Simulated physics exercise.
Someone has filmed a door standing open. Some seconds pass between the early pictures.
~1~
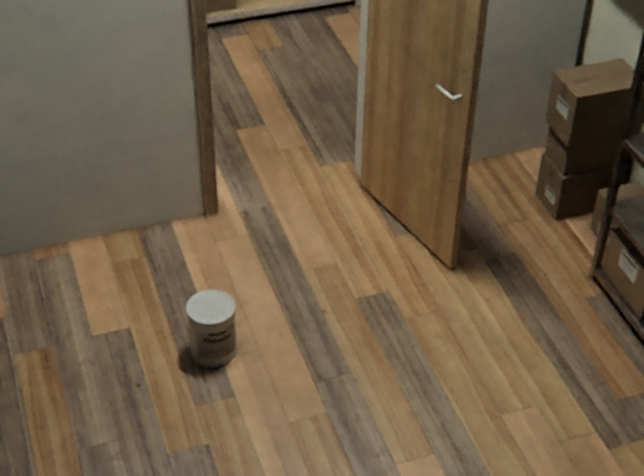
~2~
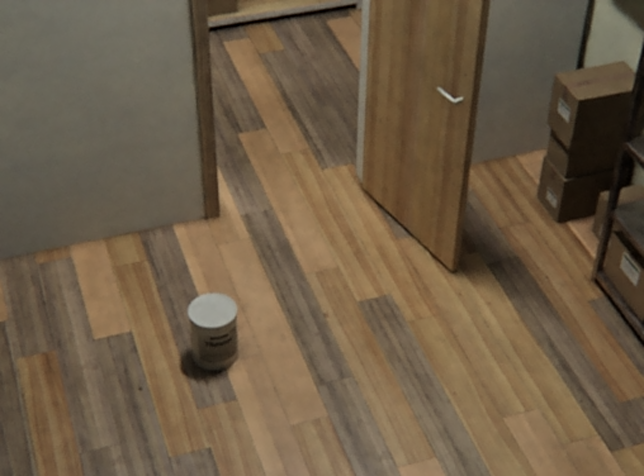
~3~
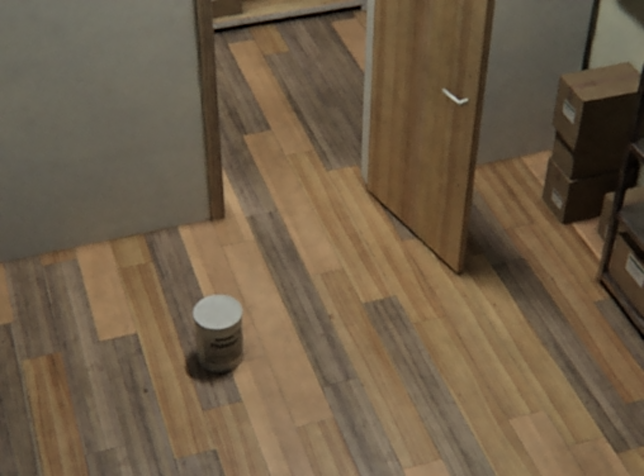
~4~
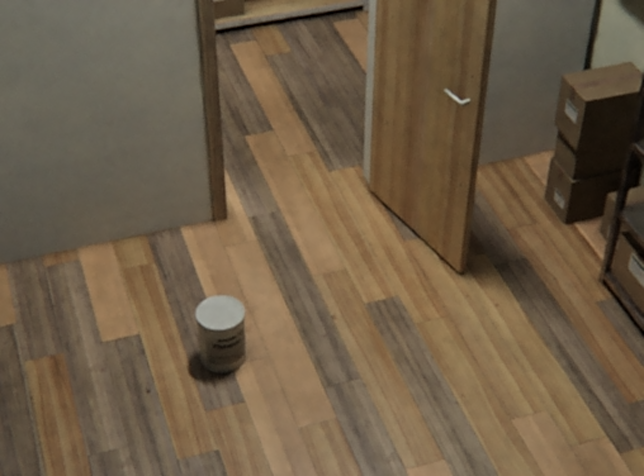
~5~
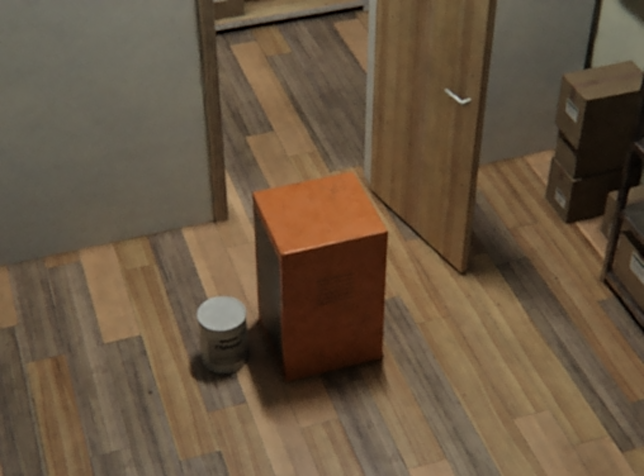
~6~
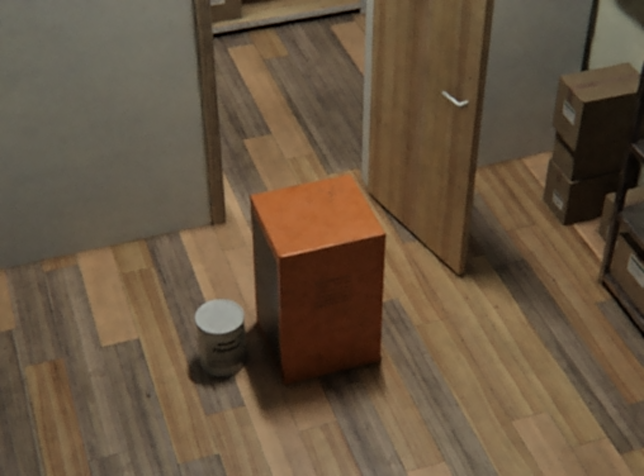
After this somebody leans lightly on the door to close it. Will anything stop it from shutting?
In the end the door reaches the frame.
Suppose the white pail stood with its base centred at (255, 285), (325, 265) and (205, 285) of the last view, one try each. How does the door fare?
First, it reaches the frame; second, it jams; third, it closes.
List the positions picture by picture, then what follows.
In the first picture, door wide open and still; white pail (212, 329).
In the second picture, door wide open and still; white pail (214, 333).
In the third picture, door wide open and still; white pail (219, 334).
In the fourth picture, door wide open and still; white pail (222, 335).
In the fifth picture, door wide open and still; white pail (223, 336).
In the sixth picture, door wide open and still; orange appliance (317, 281); white pail (222, 339).
Then, 0.70 s after the last picture, open by 81°.
Then, 1.20 s after the last picture, open by 52°.
Then, 1.80 s after the last picture, open by 16°.
At rest, open by 0°; both in place. Seen from the same camera at the end, orange appliance near (317, 281).
